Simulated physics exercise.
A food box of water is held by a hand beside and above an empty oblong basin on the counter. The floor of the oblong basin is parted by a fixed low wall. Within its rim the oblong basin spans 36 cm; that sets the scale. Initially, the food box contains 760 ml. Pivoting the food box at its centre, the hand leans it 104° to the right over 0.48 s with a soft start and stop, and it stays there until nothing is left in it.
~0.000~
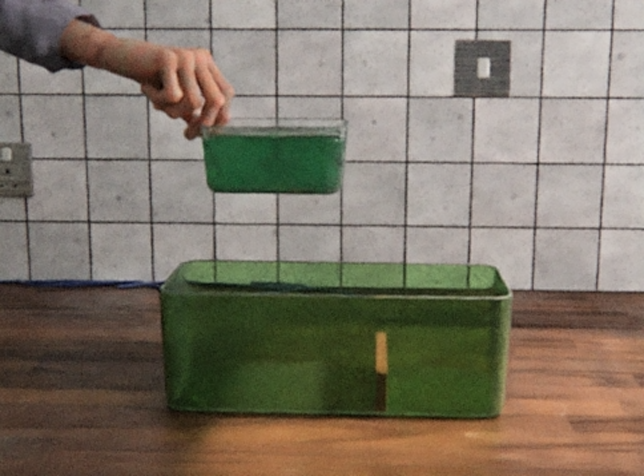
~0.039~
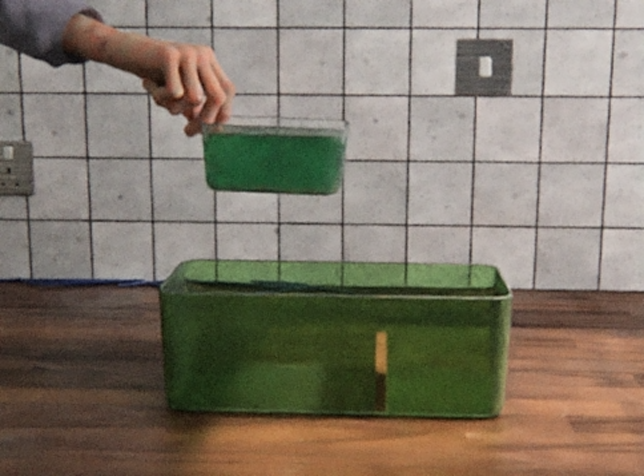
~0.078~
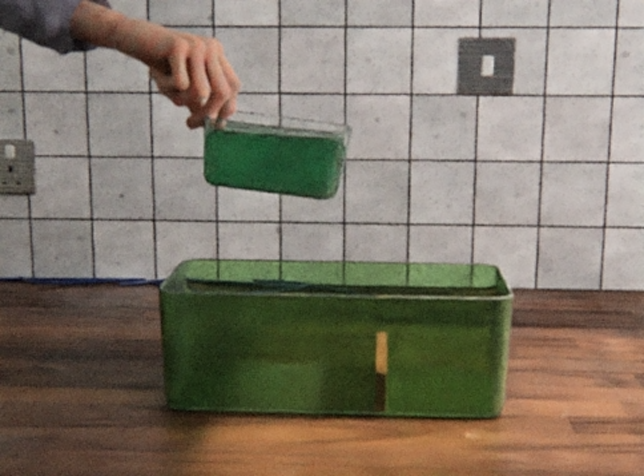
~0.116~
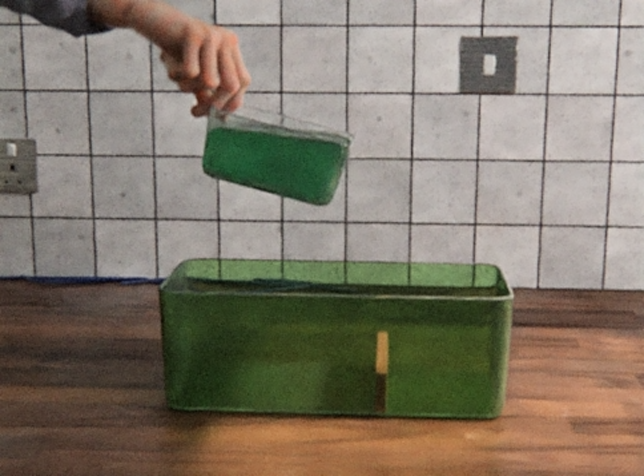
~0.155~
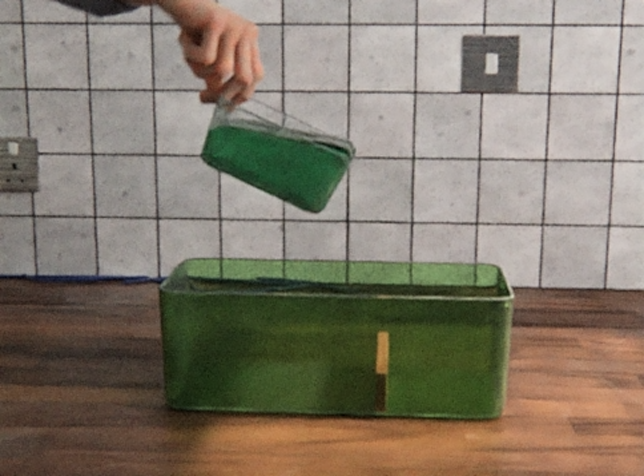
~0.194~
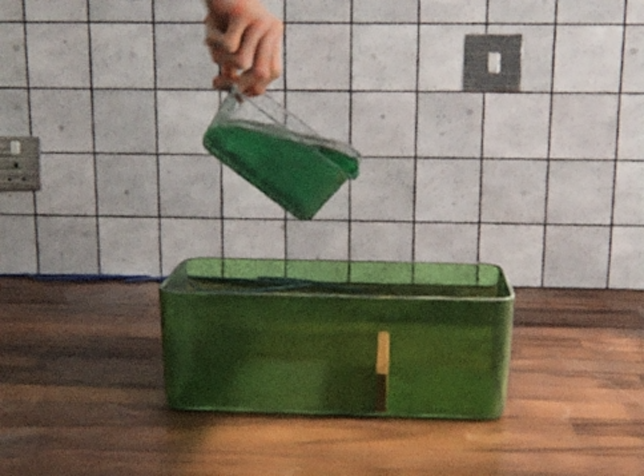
At the start, a hand holds a clear food box of green liquid level above a green oblong basin on a wooden counter. The hand then moves right and leans the box further and further to the right, and the liquid shifts up to its lower right rim.
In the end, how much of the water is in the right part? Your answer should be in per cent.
Roughly 51 percent is in the right part.
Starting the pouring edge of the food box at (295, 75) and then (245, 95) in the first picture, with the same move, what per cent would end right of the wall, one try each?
15 in a hundred, followed by 10 in a hundred.
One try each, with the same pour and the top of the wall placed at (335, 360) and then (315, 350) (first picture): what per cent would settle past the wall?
Result: 75 per cent, then 85 per cent.
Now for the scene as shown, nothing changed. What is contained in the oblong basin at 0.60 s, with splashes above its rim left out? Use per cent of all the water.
Close to 82 in a hundred.
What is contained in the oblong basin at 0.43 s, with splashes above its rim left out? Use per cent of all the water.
I'd estimate some 50 percent of the liquid.
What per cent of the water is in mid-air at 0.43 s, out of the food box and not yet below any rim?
At that moment, about 40 percent.
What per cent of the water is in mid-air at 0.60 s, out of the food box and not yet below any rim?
Close to 14 per cent.
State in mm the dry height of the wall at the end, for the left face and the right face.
Looks like roughly 32 mm on the left and roughly 20 mm on the right.
After 0.43 s the tilt is 101° and 12 per cent is still to pour, 9 is left of the wall and 40 right of it.
After 0.60 s the tilt is 104° and 2 per cent is still to pour, 27 is left of the wall and 56 right of it.
After 0.78 s the tilt is 104° and 0 per cent is still to pour, 37 is left of the wall and 55 right of it.
After 0.98 s the tilt is 104° and 0 per cent is still to pour, 42 is left of the wall and 53 right of it.
In the end 44 per cent lies left of the wall, 51 right of it and 5 outside.
